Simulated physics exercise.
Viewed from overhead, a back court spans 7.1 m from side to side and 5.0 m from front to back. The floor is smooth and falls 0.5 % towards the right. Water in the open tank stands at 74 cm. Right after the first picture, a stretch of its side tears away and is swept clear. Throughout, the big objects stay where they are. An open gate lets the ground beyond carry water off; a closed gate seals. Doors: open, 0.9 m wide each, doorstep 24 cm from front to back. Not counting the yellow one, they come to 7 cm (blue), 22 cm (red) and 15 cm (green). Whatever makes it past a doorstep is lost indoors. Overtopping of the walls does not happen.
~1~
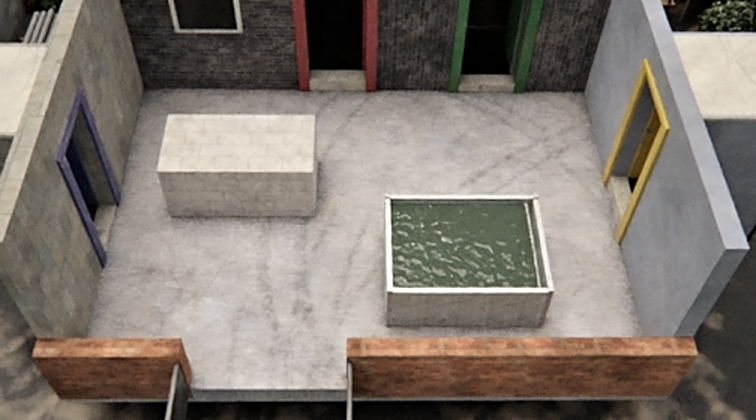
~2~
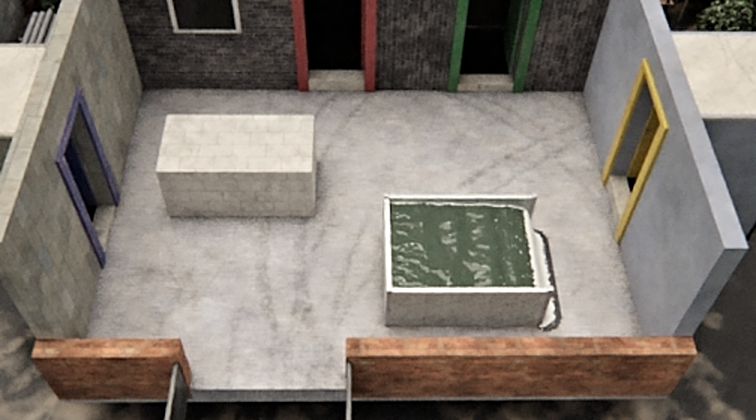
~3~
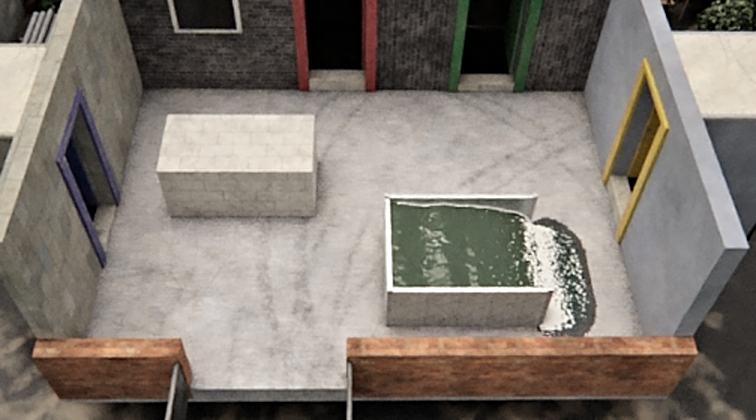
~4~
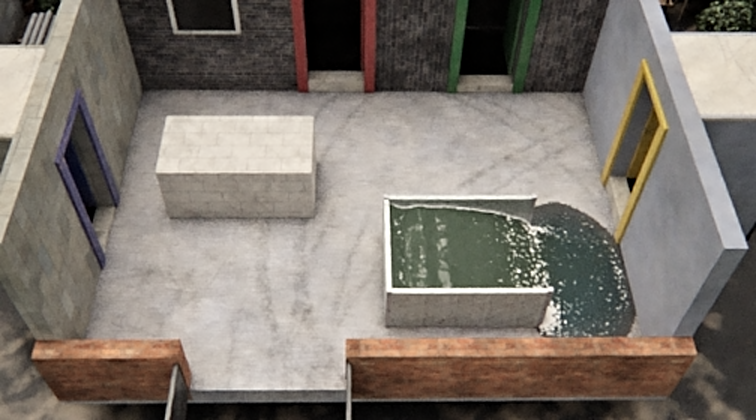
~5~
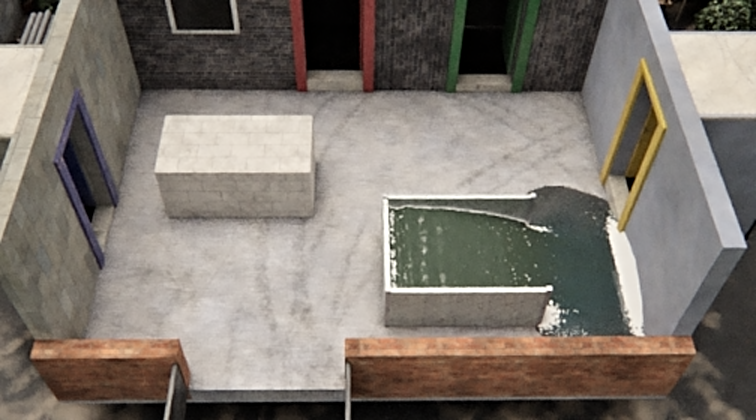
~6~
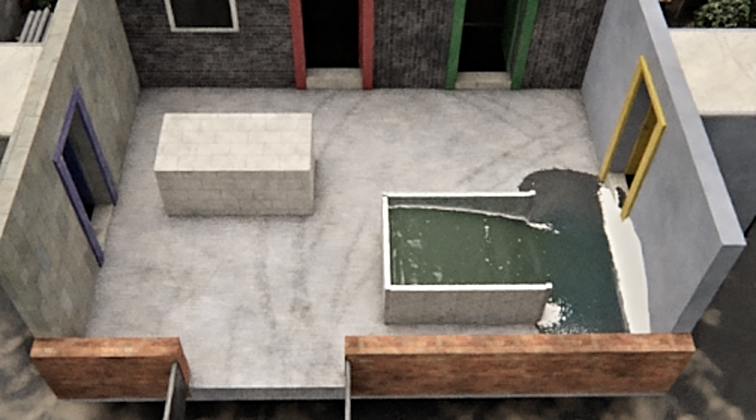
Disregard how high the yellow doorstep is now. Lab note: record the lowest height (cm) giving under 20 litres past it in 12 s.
Lowest height: 24 cm.
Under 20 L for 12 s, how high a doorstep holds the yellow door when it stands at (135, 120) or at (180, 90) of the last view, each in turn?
In turn: Roughly 10.0 cm, roughly 9.0 cm.
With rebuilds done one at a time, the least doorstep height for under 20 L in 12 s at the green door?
Green - roughly 12.5 cm.
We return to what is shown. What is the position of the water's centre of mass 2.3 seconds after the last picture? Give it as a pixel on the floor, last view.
It lies near (516, 247) in the last picture.
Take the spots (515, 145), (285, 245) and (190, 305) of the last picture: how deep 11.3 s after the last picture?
Depth: About 4, 4, 5 cm.
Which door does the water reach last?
It's the blue one.
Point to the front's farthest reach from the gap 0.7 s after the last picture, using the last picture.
At about (580, 102).
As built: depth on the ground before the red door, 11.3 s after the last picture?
About 6.5 centimetres.
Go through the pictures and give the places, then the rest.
Still water, 74 cm deep, in the open tank at (465, 245); the yellow door at (631, 164) is dry, in the first frame.
Water pours out at (532, 267) and has run 0.3 m, to (555, 316); about 6 cm deep outside, 74 cm at the back, in the second frame.
The gap is at (532, 268), the front 0.7 m out at (589, 300); the back of the open tank holds 74 cm, in the third frame.
Water pours out at (531, 270) and has run 1.3 m, to (629, 301); about 10 cm deep outside, 69 cm at the back, in the fourth frame.
Water pours out at (530, 269) and has run 1.4 m, to a hidden place; about 10 cm deep outside, 62 cm at the back, in the fifth frame.
The gap is at (530, 267), the front 1.6 m out at (604, 183); the back of the open tank holds 63 cm; water is at the yellow door at (628, 160), in the sixth frame.
Then, 0.7 s after the last picture water covers 15 % of the floor, deepest (55 cm) near (644, 366); 29 cm at the yellow door, 5 litres in over its 23 cm doorstep.
Then, 2.3 s after the last picture water covers 45 % of the floor, deepest (26 cm) near (569, 102); 17 cm at the yellow door, 21 litres in over its 23 cm doorstep.
Then, 11.3 s after the last picture water covers 95 % of the floor, deepest (10 cm) near (423, 94); 5 cm at the yellow door, 21 litres in over its 23 cm doorstep.
At the yellow door as built, the water peaked near 29 cm, 0.7 s after the last picture.
Run again over the same 12 s with other heights there, 38 litres in over 20.5 cm, 10 litres over 27.5 cm. The limit of 20 litres is kept from about 24 cm up.
